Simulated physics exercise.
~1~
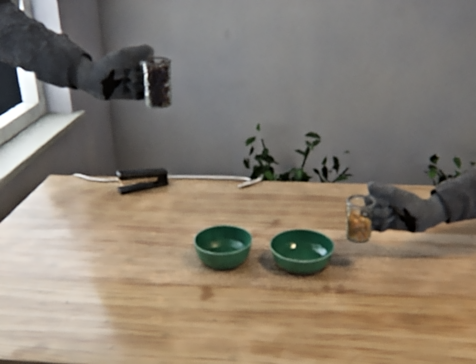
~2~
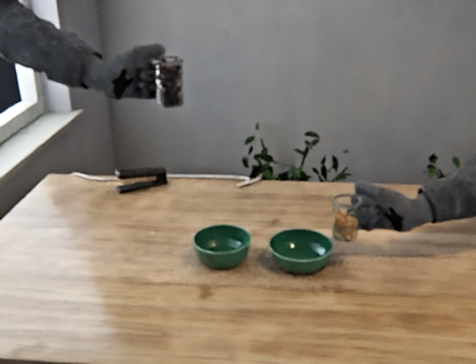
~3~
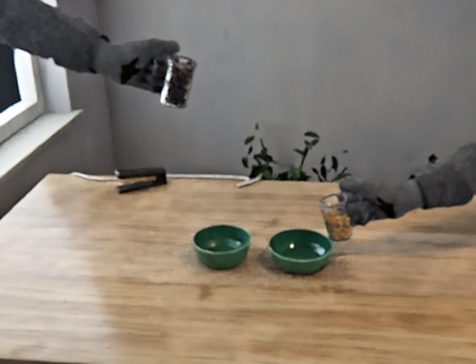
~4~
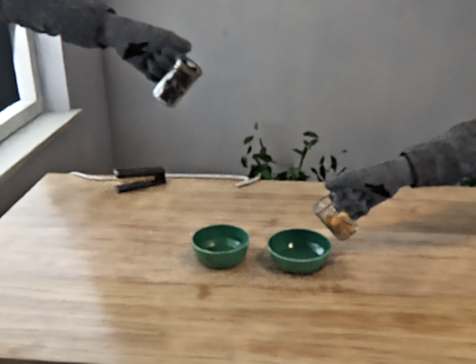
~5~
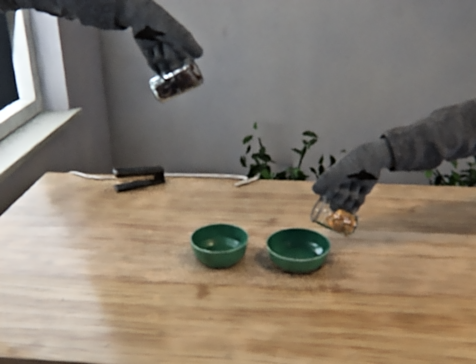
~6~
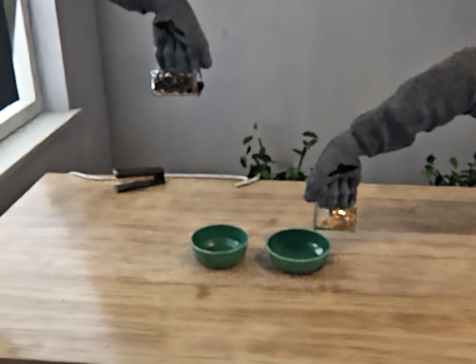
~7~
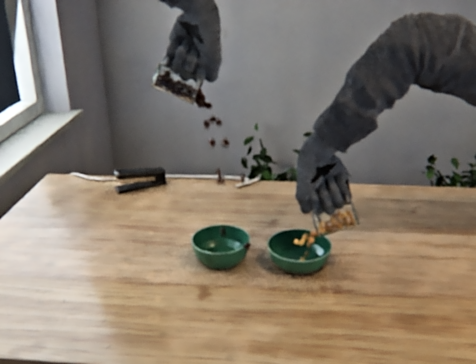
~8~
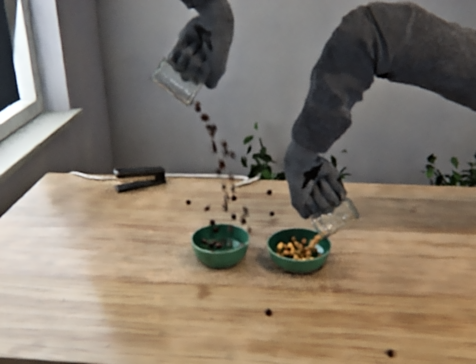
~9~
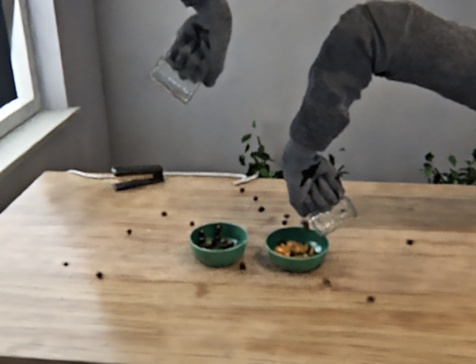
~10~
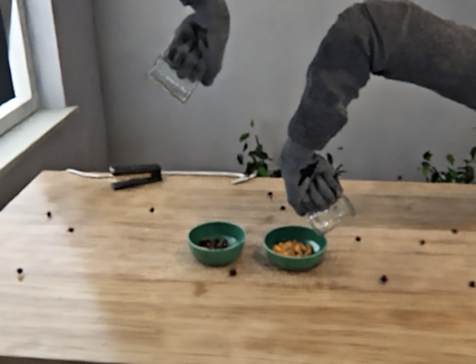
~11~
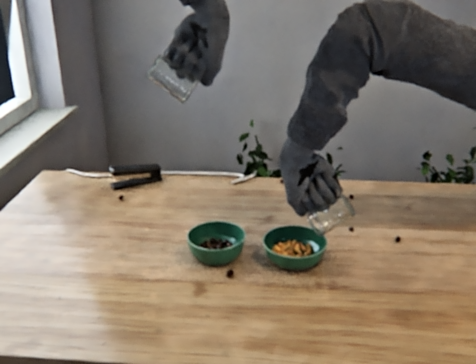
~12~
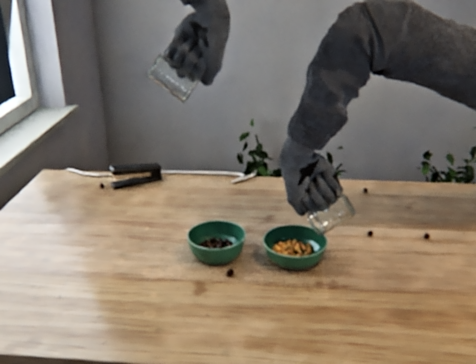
A light wooden table stands against a grey wall, seen from slightly above by a gently swaying camera, with a window at the left and leafy plants behind. Two green bowls sit side by side, and two grey-gloved hands hold clear cups, the left one high with dark pieces, the right one low with golden pieces. The hands move inward and tip the cups over. Dark pieces fall a long way, bouncing and rolling across the table, while the golden ones drop straight into the right bowl. Finally, about half the dark pieces remain in the left bowl, and the right bowl holds all of its pieces.
